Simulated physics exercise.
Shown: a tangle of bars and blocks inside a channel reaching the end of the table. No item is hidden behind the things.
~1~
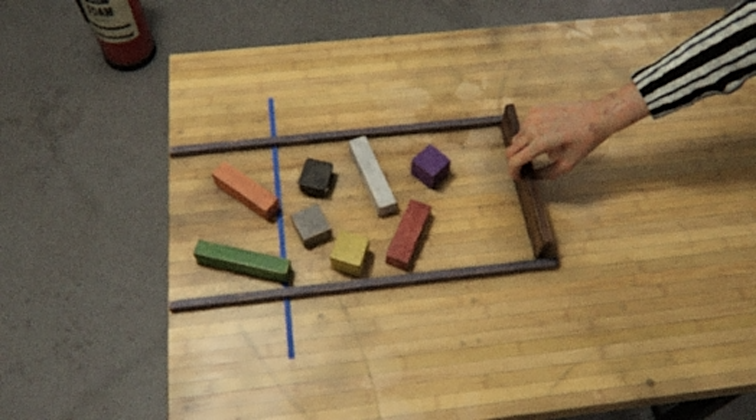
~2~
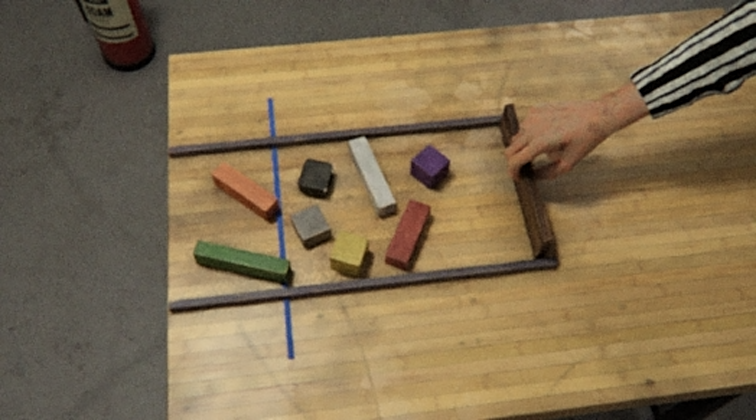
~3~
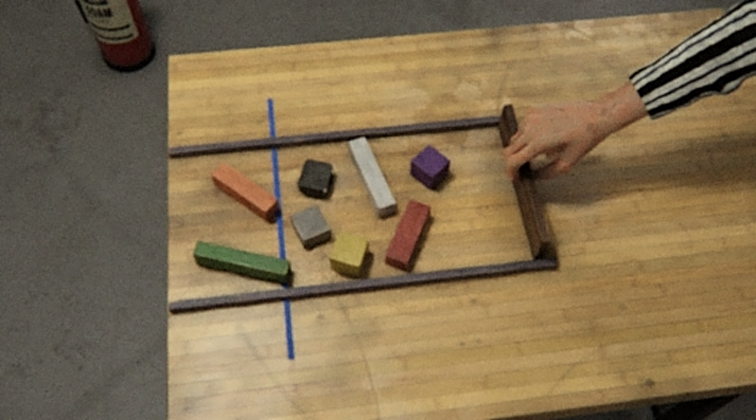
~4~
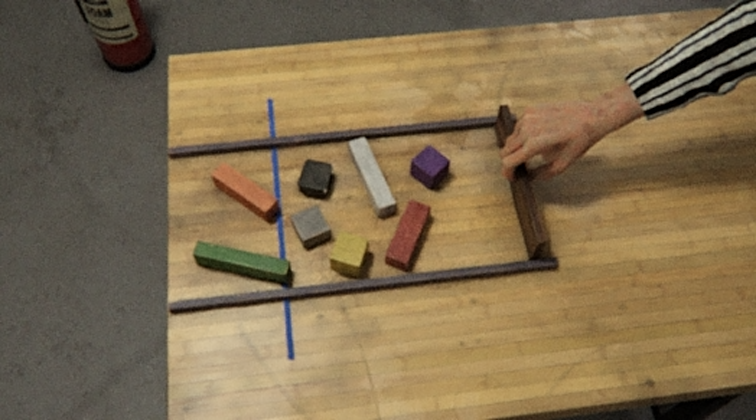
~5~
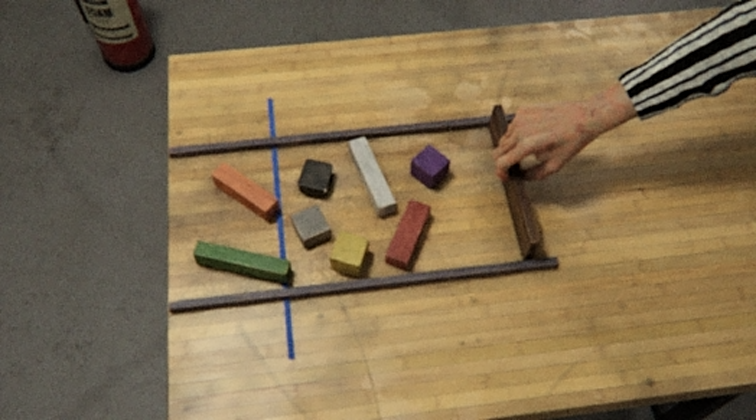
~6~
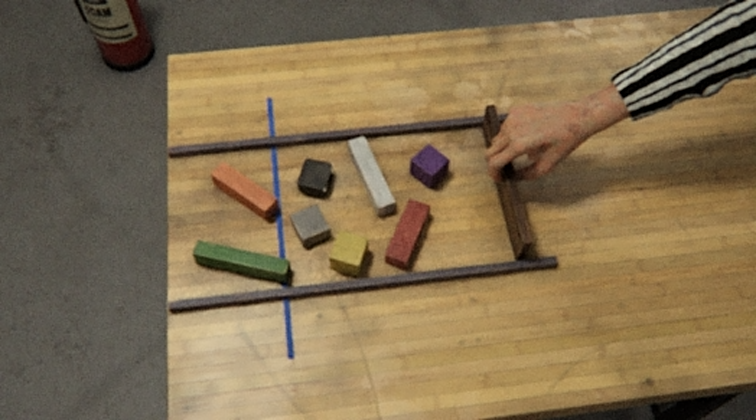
In this clip, a hand in a striped sleeve slides a dark board slightly left between two rails on a wooden table, while the colored bars and blocks scattered around a blue tape line stay still.
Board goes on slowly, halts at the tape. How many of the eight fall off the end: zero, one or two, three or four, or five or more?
The count of pieces that drop is nil, then.
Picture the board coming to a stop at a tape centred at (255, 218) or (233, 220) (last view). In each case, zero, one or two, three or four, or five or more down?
In turn: None at all; just one or two.
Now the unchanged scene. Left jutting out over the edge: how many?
1, I think.
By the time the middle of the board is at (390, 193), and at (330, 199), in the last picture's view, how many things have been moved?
Tally: 3; 8.
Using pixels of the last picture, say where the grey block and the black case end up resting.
About (229, 242), and the other about (215, 195).
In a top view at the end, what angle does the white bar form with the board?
I'd estimate about 10 degrees.
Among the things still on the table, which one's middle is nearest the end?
The green bar is the one you want.
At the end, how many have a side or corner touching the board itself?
2 in contact.
Early on, none off yet; green bar at rest near (242, 261); orange bar at rest near (245, 191); grey block at rest near (310, 226).
A while later, none off yet; green bar travelled a little near (213, 263); orange bar travelled a little near (223, 202); grey block travelled about its own width near (260, 238).
Finally, the number that fall off is zero.
